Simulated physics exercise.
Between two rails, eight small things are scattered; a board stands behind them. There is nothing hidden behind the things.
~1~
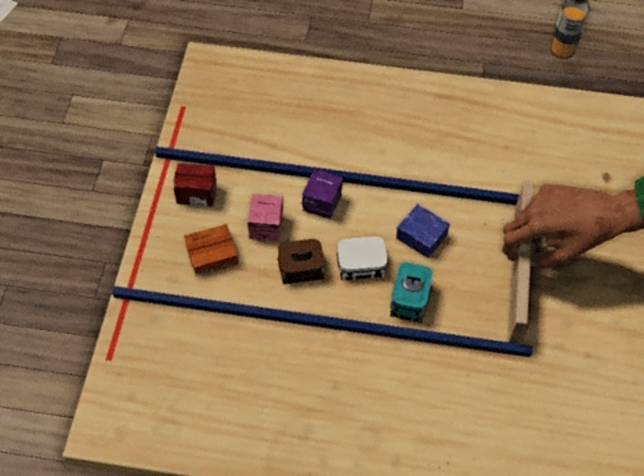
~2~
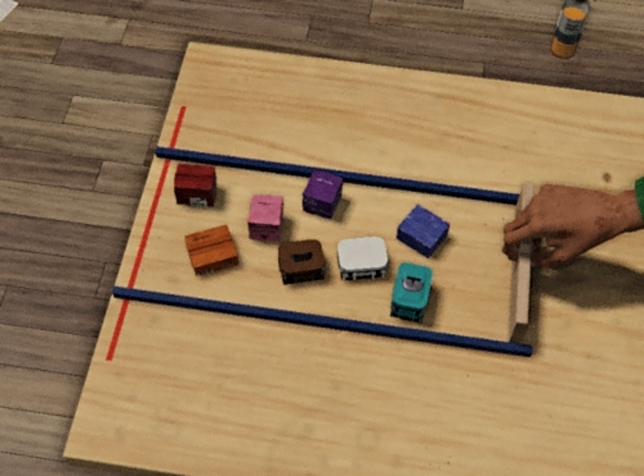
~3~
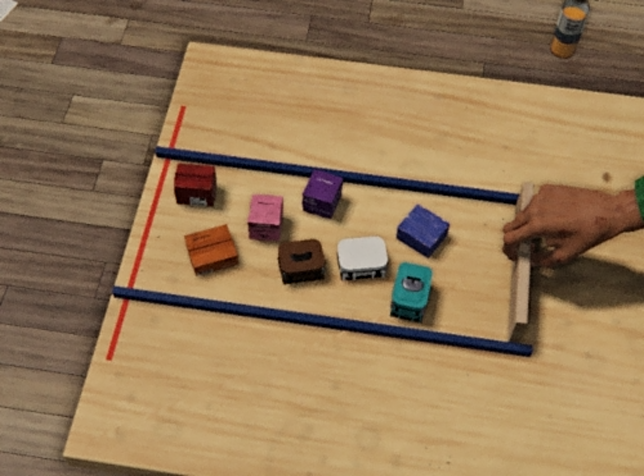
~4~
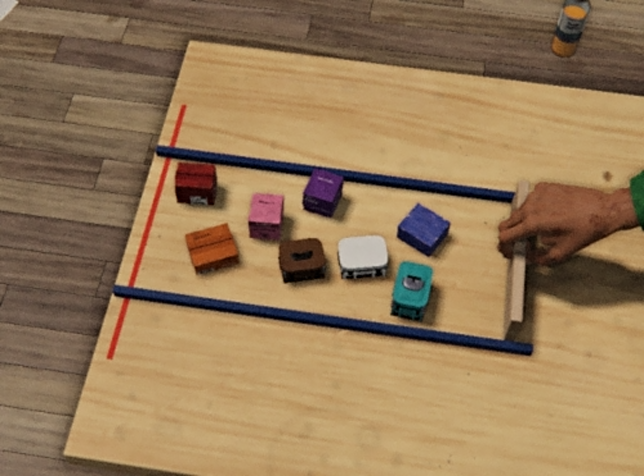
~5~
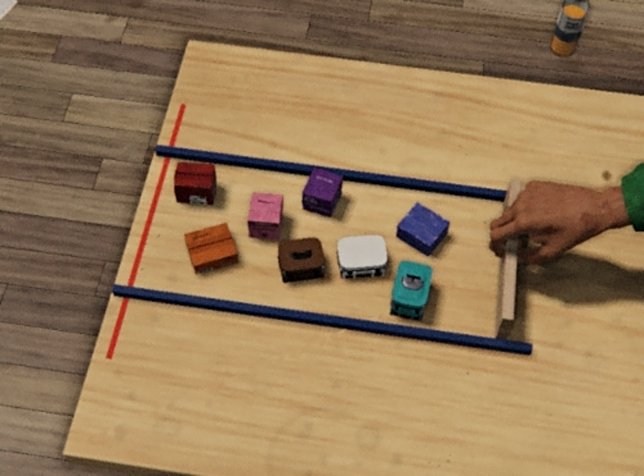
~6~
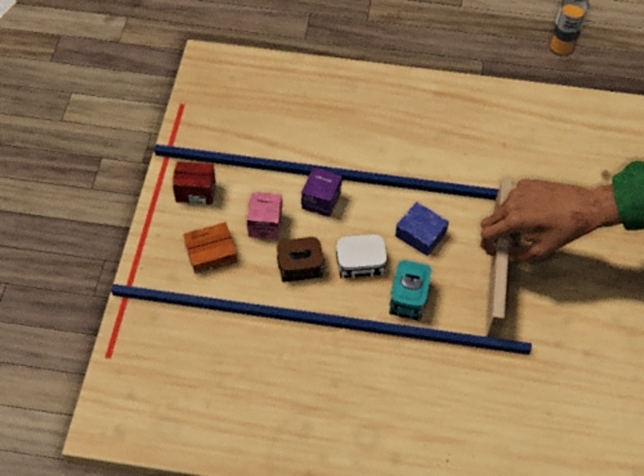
A hand holding an upright board at the right end of two blue rails stays nearly still at first, then slides the board slightly left between them. Eight small colourful boxes and cases lie scattered between the board and a red line, and they do not visibly move.
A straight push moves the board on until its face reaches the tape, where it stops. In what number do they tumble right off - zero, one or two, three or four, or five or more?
Five or more tumble off.
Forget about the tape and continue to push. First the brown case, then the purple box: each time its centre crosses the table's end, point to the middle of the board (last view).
I reckon its middle sits around (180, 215) and then around (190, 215).
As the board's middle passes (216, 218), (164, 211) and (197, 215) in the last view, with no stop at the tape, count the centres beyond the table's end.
Result per place: 2; 5; 2.
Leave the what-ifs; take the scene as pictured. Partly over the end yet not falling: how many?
Looks like 1 of them.
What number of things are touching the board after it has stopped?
In contact: 1.
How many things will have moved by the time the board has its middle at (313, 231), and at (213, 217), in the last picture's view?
The count is 7 at the first point and 8 at the second.
A little later, none off yet; red box at rest near (194, 183); orange box at rest near (210, 248); pink box at rest near (265, 216).
Next, none off yet; red box at rest near (194, 183); orange box shifted about its own width near (180, 244); pink box shifted about its own width near (241, 204).
Later still, none off yet; red box tilted a little near (127, 177); orange box tilted a little near (119, 234); pink box shifted well along near (159, 192).
When it is over, the number that fall off is five or more; down, blue block, white case, purple box, brown case, pink box, orange box and red box.
